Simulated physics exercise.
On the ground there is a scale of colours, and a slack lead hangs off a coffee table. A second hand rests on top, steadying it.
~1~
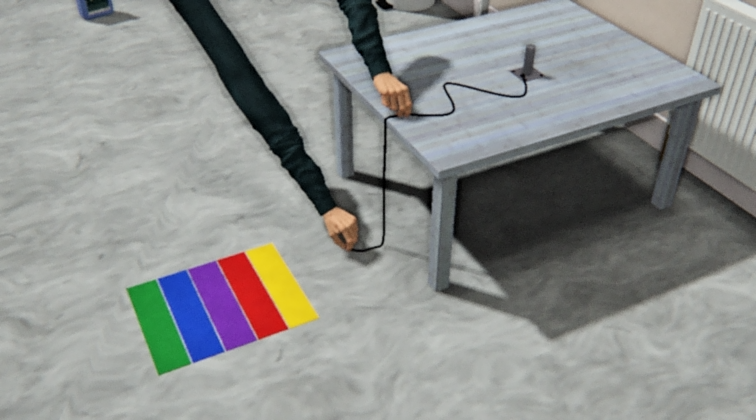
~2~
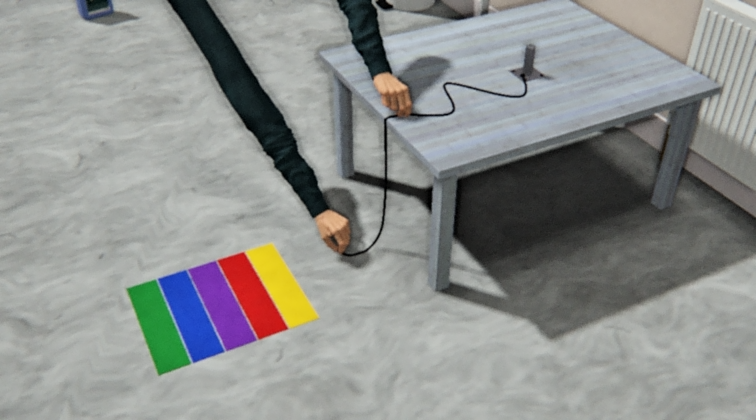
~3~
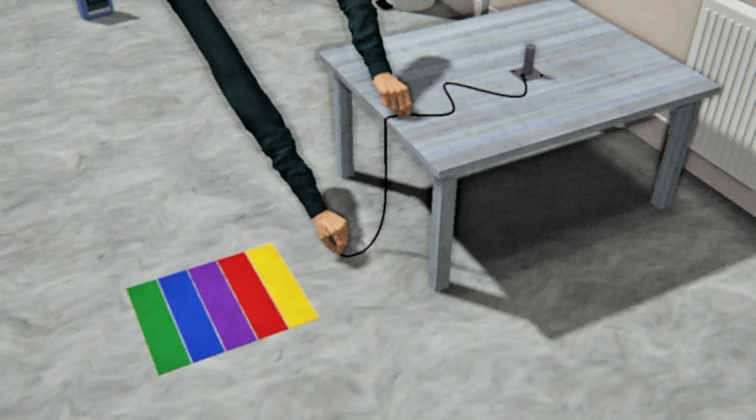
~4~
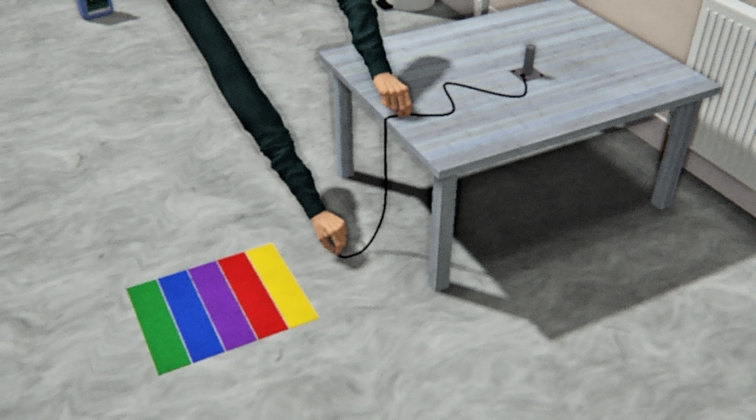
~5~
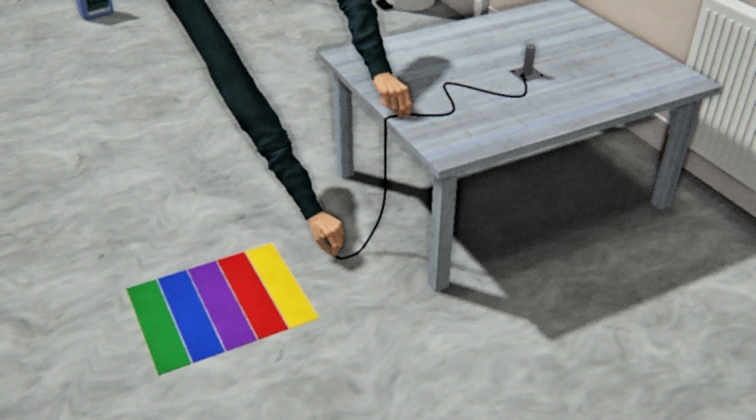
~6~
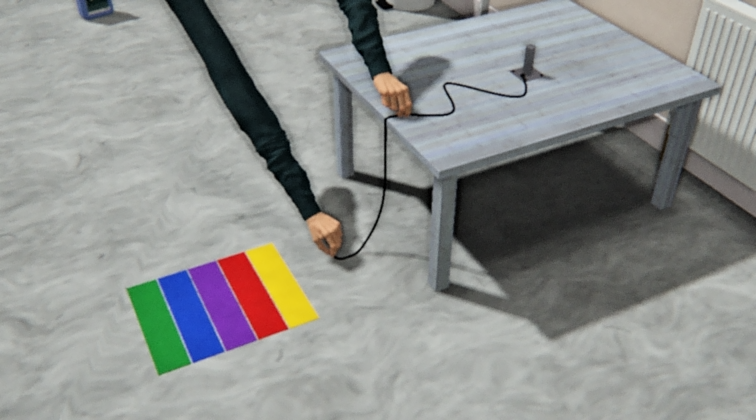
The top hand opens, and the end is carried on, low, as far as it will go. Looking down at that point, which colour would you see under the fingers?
You would see green.
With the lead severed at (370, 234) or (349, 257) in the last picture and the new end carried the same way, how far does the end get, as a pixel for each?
Taking them in turn, near (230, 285) and near (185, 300).
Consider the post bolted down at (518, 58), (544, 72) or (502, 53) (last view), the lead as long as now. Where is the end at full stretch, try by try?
The first try gives about (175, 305), the second about (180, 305) and the third about (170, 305).
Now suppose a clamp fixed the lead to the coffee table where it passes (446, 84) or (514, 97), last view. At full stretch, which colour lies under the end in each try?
The end stops on purple and then on blue.
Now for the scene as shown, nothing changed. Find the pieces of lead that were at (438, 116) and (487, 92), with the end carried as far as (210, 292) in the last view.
Taking them in turn, (376, 150) and then (454, 92).
A little later, end near (210, 292); over purple.
Next, end near (176, 304); over blue.
When it is tight, end near (156, 310); over green. It gets as far as the green strip.
